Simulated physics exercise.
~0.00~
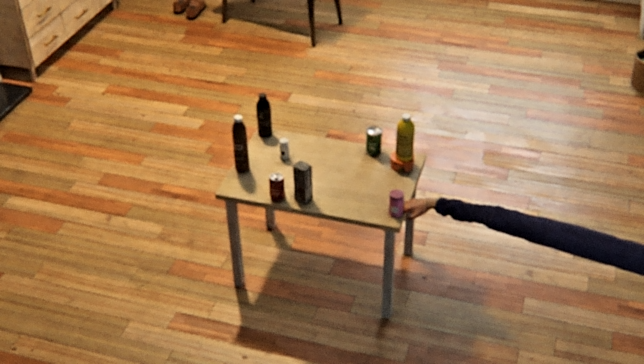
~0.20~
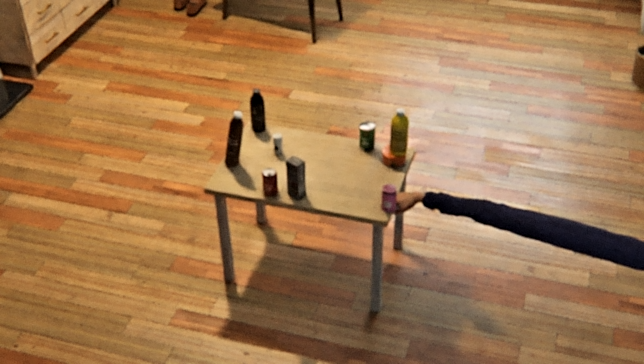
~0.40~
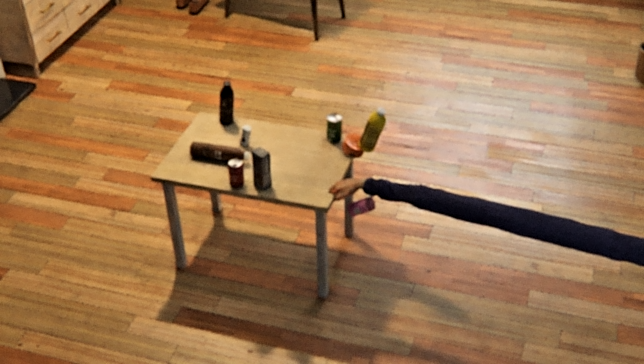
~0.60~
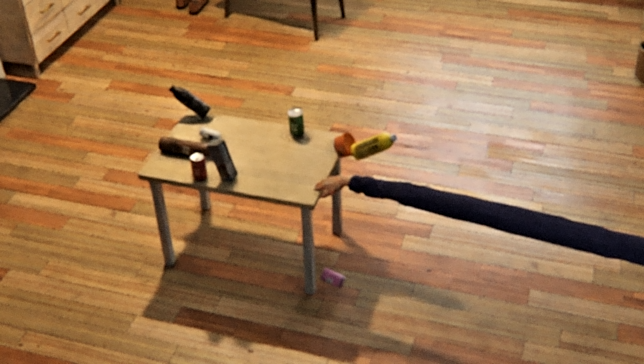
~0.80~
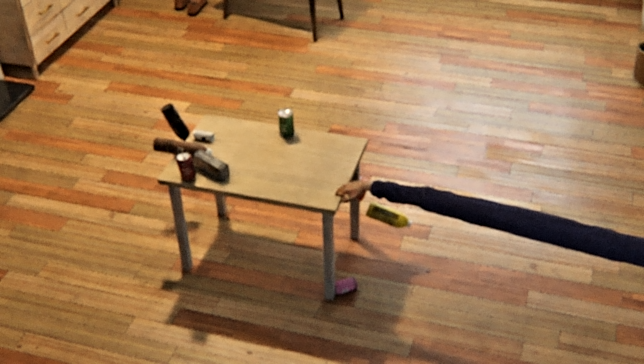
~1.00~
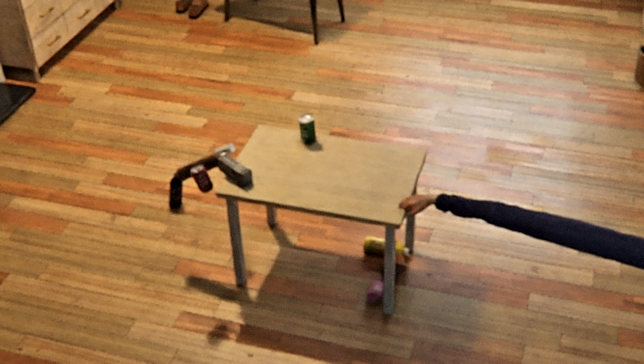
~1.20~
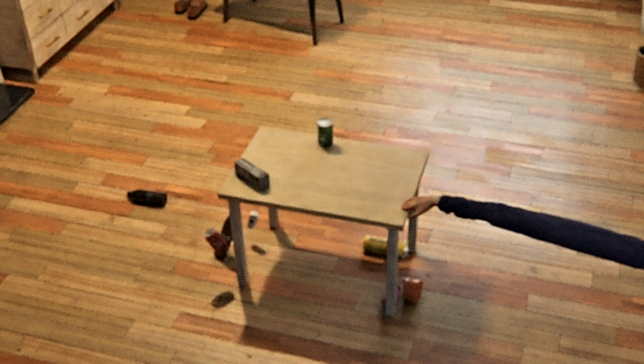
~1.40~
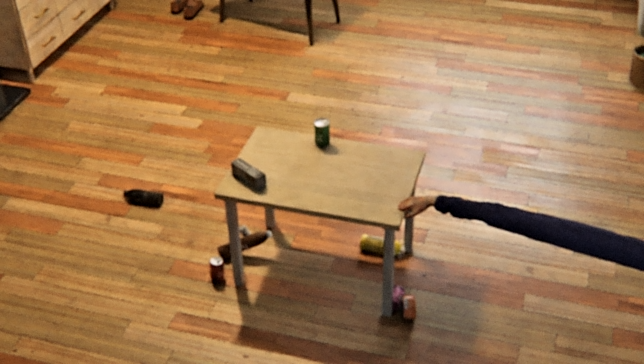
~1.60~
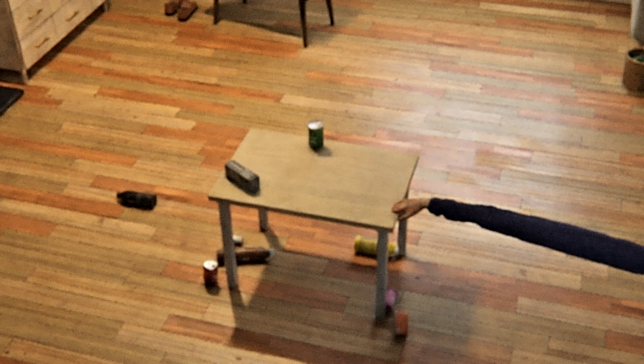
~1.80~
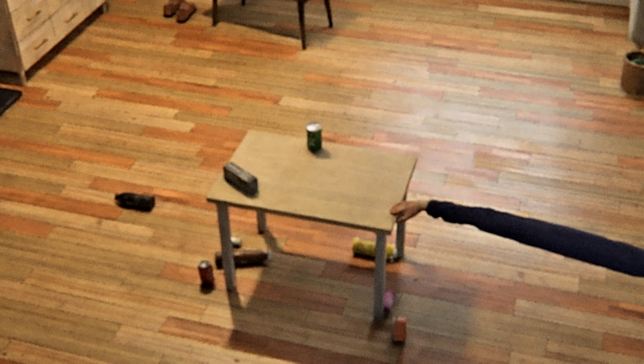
In this clip, a hand at the corner of a side table shoves it left and then jerks it back right, toppling bottles and other containers, most of which fall to the floor, leaving a green tin standing and a grey carton lying on top.
